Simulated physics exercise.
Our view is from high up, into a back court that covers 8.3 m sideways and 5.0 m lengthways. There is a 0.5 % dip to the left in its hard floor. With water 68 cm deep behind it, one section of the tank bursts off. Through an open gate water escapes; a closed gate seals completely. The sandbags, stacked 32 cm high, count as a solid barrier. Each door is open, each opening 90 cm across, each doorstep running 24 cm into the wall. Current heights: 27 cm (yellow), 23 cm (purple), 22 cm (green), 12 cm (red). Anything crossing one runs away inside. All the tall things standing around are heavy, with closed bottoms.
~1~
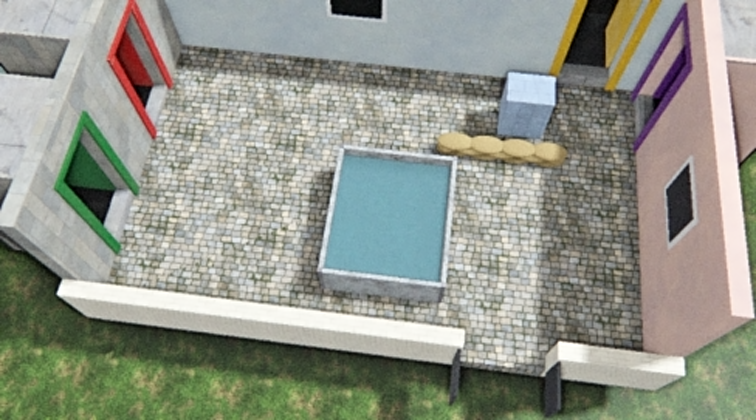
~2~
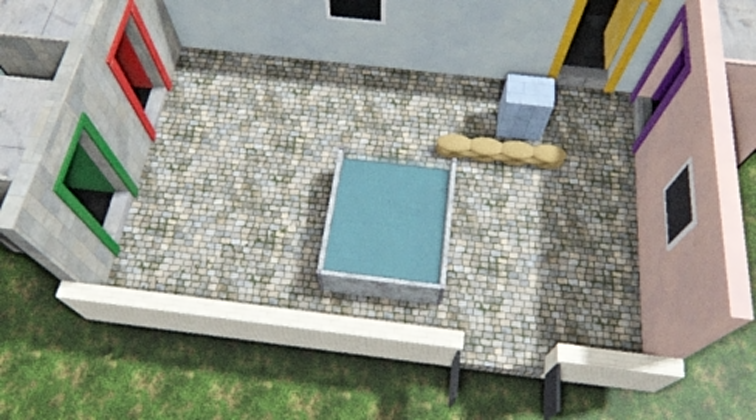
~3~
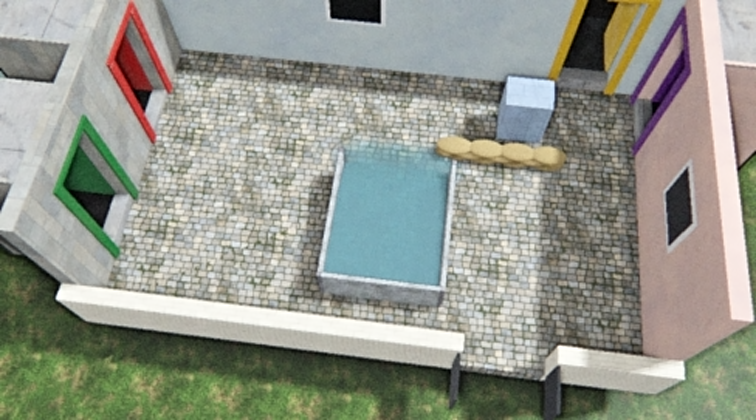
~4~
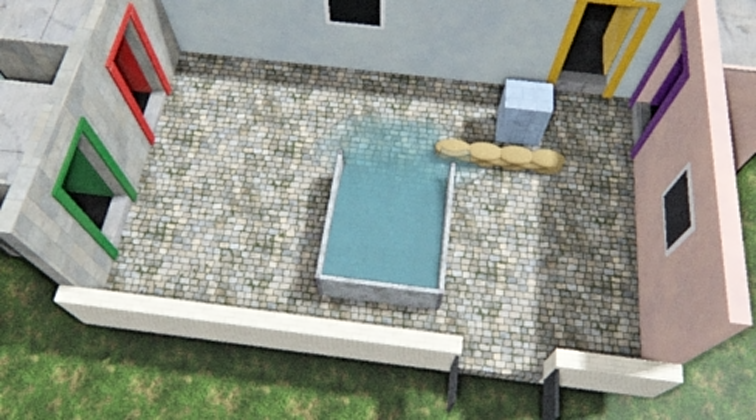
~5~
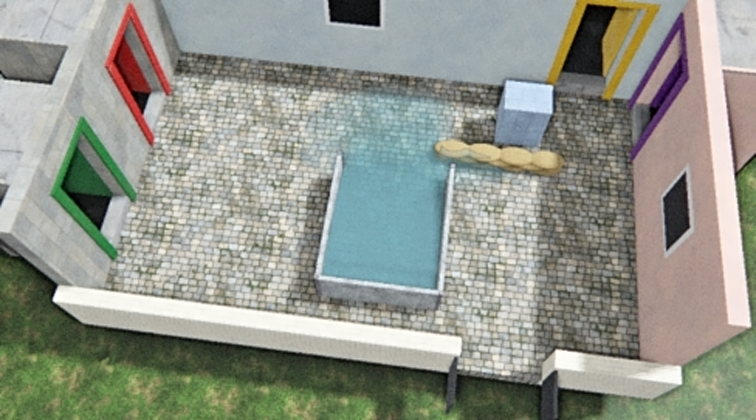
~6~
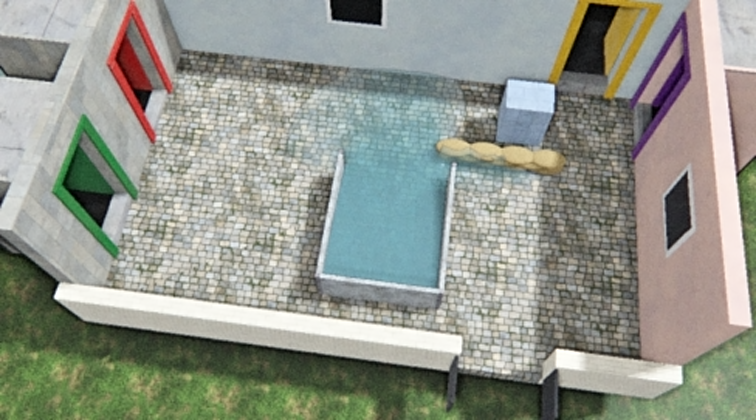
Water pours from the far side of the tank and spreads across the stone floor.
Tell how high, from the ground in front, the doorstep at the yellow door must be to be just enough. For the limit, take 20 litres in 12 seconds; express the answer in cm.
It must be about 7 cm high.
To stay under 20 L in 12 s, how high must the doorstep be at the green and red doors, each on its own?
Some 6.0 cm for green, some 16 cm for red.
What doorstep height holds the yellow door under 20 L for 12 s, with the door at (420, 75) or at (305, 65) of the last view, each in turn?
Roughly 36 cm for the first and 15 cm for the second.
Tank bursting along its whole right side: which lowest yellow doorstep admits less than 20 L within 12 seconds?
The answer is some 18 cm.
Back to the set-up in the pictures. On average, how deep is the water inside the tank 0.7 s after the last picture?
Average depth: Approx. 35 cm.
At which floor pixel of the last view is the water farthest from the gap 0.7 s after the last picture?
Lab note: Front tip approx. at (635, 193).
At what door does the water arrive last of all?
It's the green one.
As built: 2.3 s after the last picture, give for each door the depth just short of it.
Depth (cm): Yellow 10 / purple 23 / green 0 / red 21.
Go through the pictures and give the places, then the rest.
The tank at (390, 215) is whole and still, 68 cm deep; the yellow door at (596, 49) is dry, in the first picture.
Water pours out on the far side and has run 0.3 m, to a hidden place; about 9 cm deep outside, 68 cm at the back, in the second picture.
The front is at (355, 140), 0.7 m from the gap on the far side; 1.3 m2 of floor is wet, 68 cm left at the back, in the third picture.
The front is at (362, 117), 1.3 m from the gap on the far side; 2.5 m2 of floor is wet, 68 cm left at the back, in the fourth picture.
The gap is on the far side, the front 1.9 m out at (380, 89); the back of the tank holds 61 cm, in the fifth picture.
The gap is on the far side, the front 2.3 m out at (365, 69); the back of the tank holds 57 cm; the yellow door at (595, 57), 3.8 m from the gap, is still 1.9 m from the nearest water, in the sixth picture.
Then, 0.7 s after the last picture water covers 25 % of the floor, deepest (44 cm) near (403, 79); it has not reached the yellow door.
Then, 2.3 s after the last picture water covers 50 % of the floor, deepest (34 cm) near (191, 56); 10 cm at the yellow door, 0 litres in over its 27 cm doorstep.
Then, 11.3 s after the last picture water covers 95 % of the floor, deepest (11 cm) near (179, 313); 3 cm at the yellow door, 0 litres in over its 27 cm doorstep.
At the yellow door as built, the water peaked near 12 cm, 2.7 s after the last picture.
With a doorstep of 6.5 cm, 27 litres would have come in within the 12 s; with 9 cm, 9 litres. So under 20 litres takes about 7 cm.
